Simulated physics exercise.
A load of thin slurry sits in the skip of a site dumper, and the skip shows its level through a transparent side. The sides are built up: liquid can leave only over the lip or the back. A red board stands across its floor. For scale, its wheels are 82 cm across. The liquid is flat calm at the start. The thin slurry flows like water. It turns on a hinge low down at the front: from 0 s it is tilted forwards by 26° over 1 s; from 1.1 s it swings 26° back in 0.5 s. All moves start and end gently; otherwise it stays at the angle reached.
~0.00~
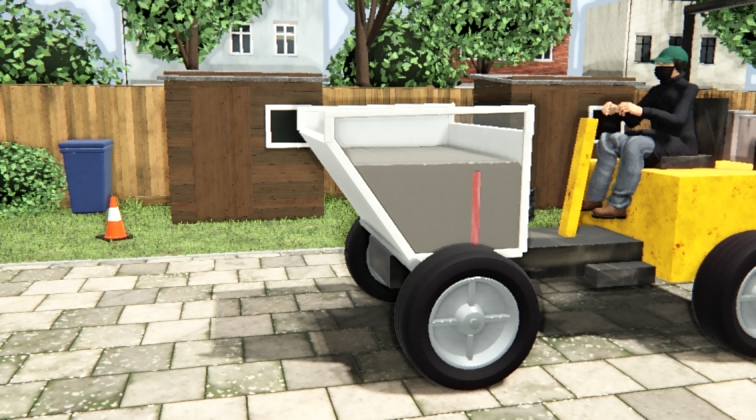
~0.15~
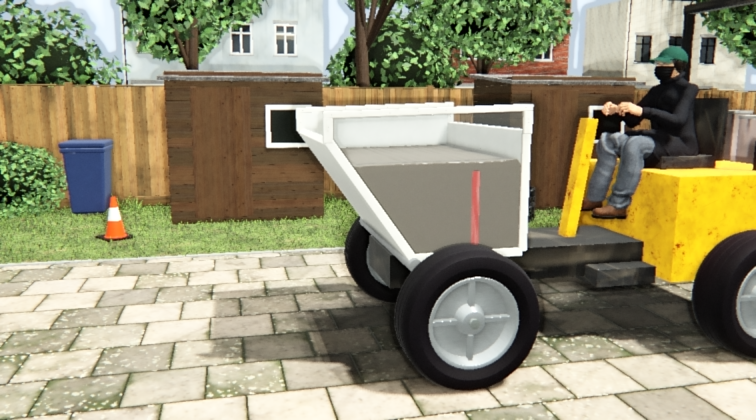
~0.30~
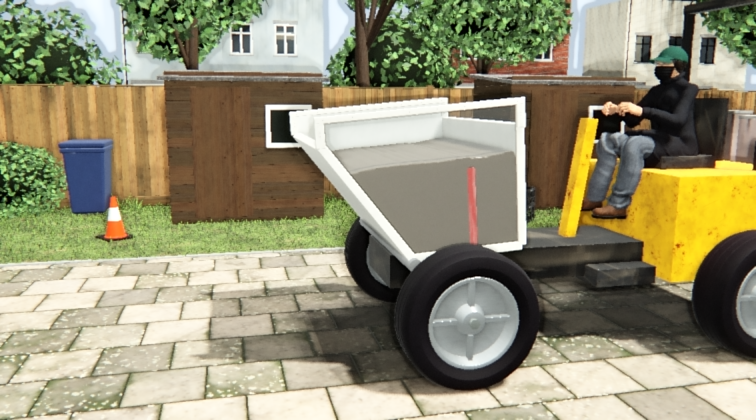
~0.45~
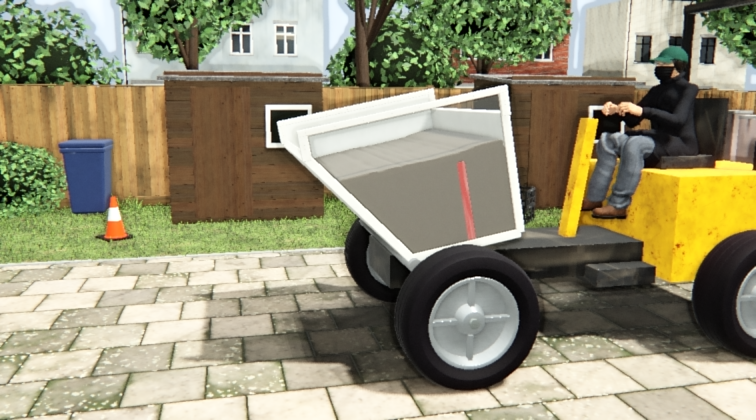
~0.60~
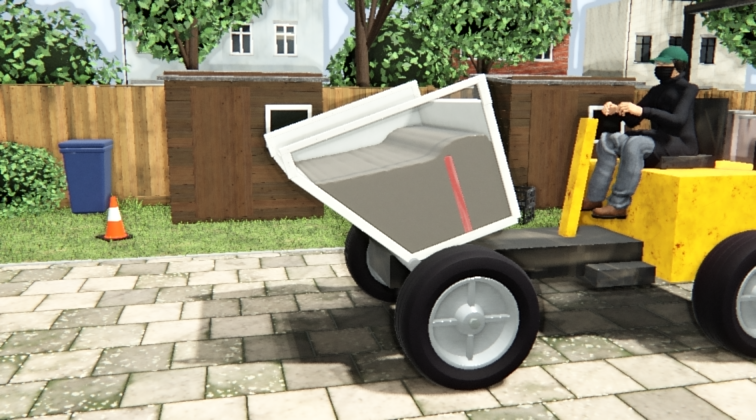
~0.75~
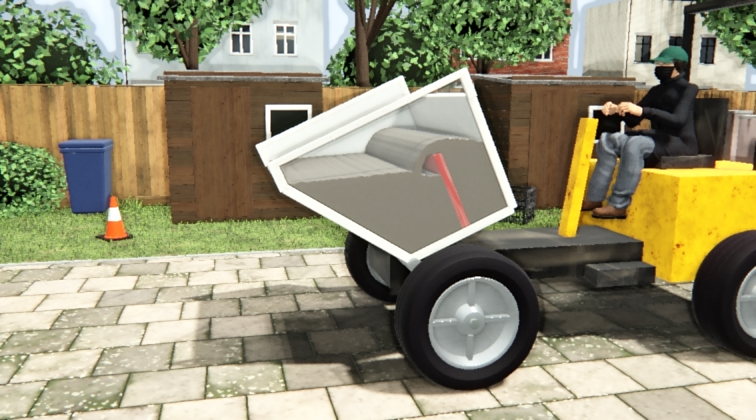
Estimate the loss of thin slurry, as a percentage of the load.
Some 19 per cent goes overboard.
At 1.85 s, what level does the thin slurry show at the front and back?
Front 38 cm, back 40 cm.
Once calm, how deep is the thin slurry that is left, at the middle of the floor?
Roughly 38 cm.
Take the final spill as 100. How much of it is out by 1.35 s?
Some 90 per cent by then.
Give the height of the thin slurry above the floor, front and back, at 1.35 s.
Front 34 cm, back 34 cm.
After 1.35 s the skip is at 13° forwards, the surface stands 34 cm at the back and 35 cm at the front; 17 per cent has gone, over the front.
After 1.85 s the surface stands 39 cm at the back and 39 cm at the front; 19 per cent has gone, over the front.
After 2.40 s the surface stands 49 cm at the back and 37 cm at the front; 19 per cent has gone, over the front.
After 4.49 s 19 per cent has gone, over the front, 101 of 532 litres.
